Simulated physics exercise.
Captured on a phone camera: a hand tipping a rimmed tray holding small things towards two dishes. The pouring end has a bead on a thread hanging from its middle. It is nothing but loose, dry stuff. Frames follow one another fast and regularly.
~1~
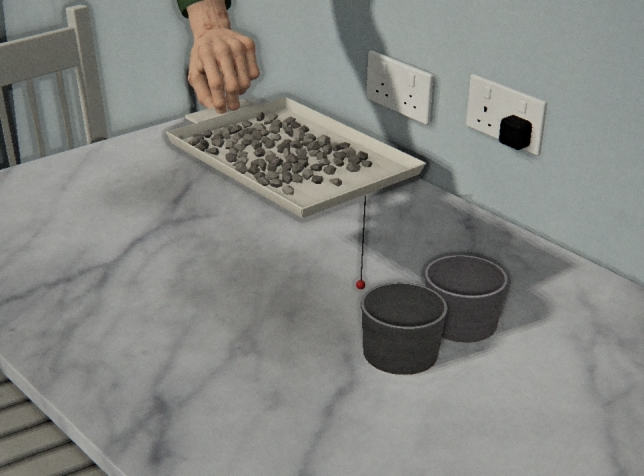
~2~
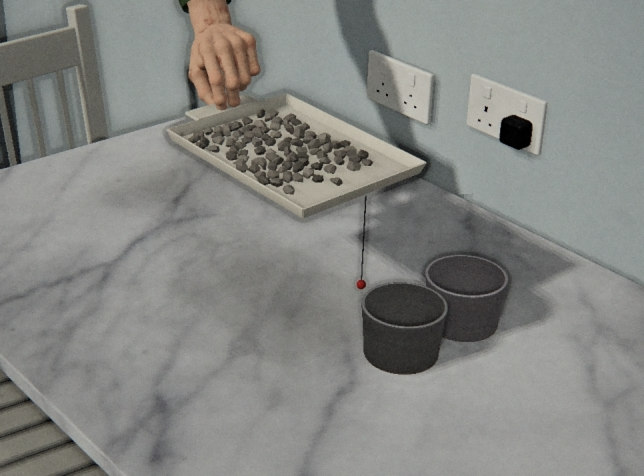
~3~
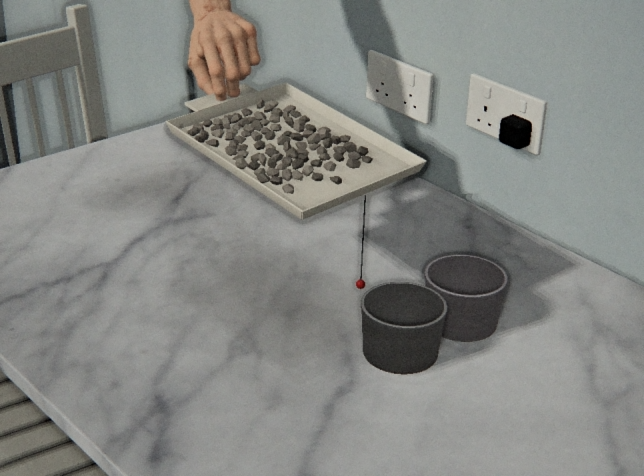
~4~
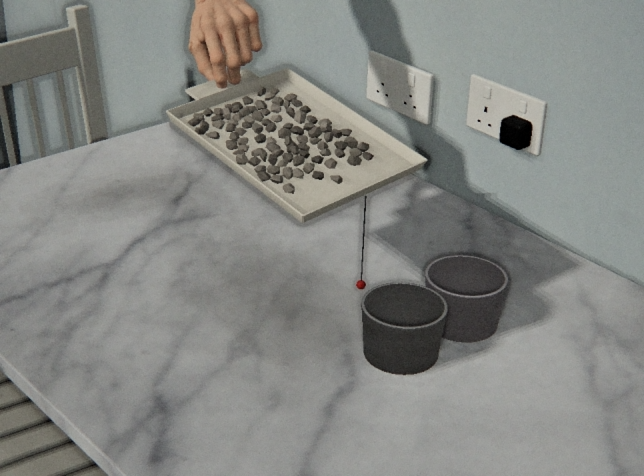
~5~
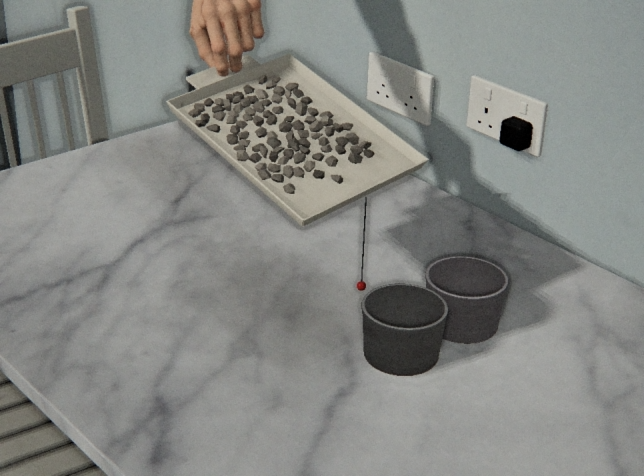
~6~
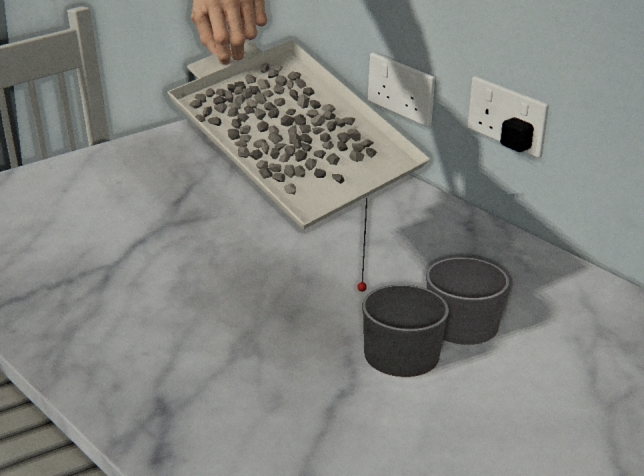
In this clip, a hand holds a rimmed tray of gravel above a marble table with two dark dishes, then gradually raises the tray's far end, tilting it toward its lower left corner while a red bead hangs below.
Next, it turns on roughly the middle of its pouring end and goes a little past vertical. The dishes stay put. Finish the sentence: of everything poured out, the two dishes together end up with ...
They end up with a minority of it.
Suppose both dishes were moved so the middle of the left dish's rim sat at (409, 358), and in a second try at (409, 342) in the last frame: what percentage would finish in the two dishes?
You'd get 0 in a hundred the first time and 0 in a hundred the second.
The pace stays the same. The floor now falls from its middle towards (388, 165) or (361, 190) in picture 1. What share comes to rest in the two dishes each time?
I'd say roughly 30 percent with the first slope, 50 percent with the other.
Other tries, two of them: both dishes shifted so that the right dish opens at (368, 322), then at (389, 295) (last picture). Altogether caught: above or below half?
Result, first setup: A majority share; second setup: A majority share.
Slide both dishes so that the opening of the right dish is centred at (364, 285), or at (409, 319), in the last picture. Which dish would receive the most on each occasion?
Placement one: The left-positioned dish. Placement two: The left-positioned dish.
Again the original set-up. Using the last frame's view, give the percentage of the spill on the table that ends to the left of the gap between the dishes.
Near 100 in a hundred.
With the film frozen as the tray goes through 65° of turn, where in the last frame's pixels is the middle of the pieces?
Look about (319, 202) in the last picture.
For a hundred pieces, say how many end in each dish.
Left 0 %, right 0 %.
Soon after the last picture, tray tipped steeply; most on the tray; a stray few outside both; a small part in the air.
A little later, tray tipped past a quarter turn; a stray few on the tray; a stray few in the left dish; most outside both; a small part in the air.
Later still, tray tipped past a quarter turn; a stray few in the left dish; nearly all outside both.
At rest, tray tipped past a quarter turn; a stray few in the left dish; none in the right dish; nearly all outside both.
